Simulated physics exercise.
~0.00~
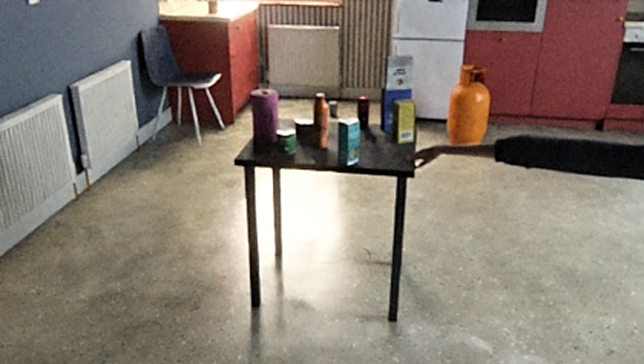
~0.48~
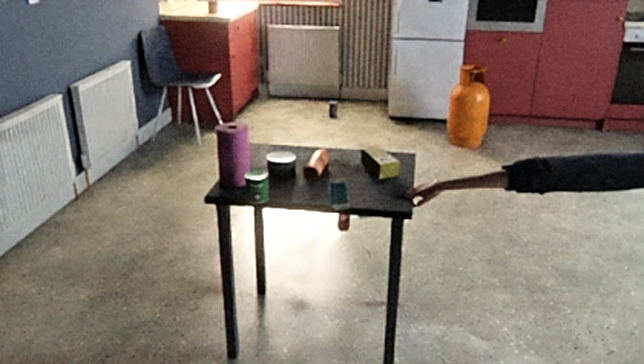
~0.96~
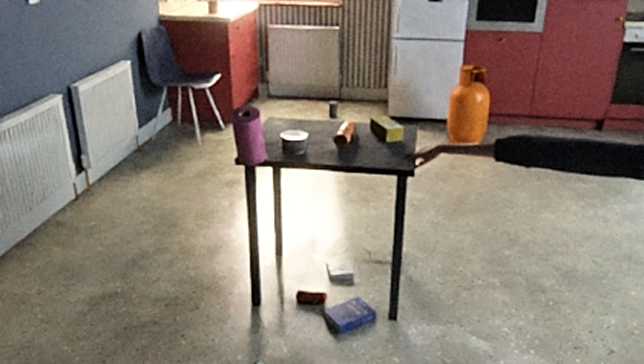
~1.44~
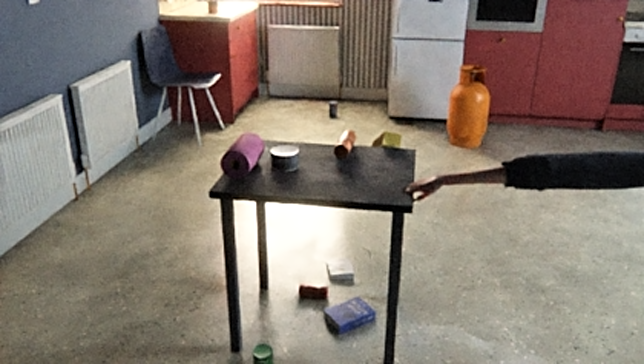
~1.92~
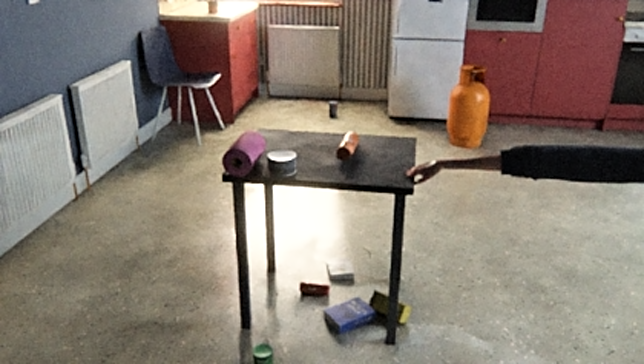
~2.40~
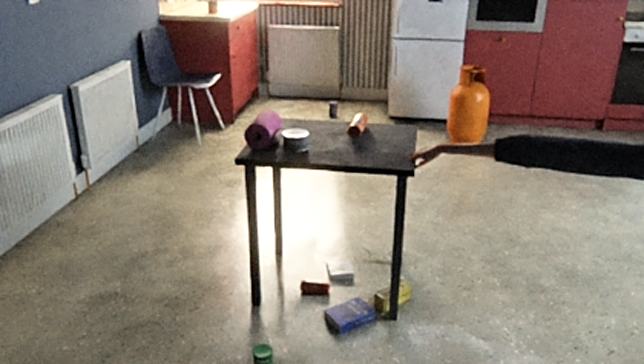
We see a hand at the right edge of a small dark table jerking it back and forth, toppling cartons, cans and bottles, several of which drop to the floor, leaving a purple roll and orange bottle lying beside an upright grey tub on top.
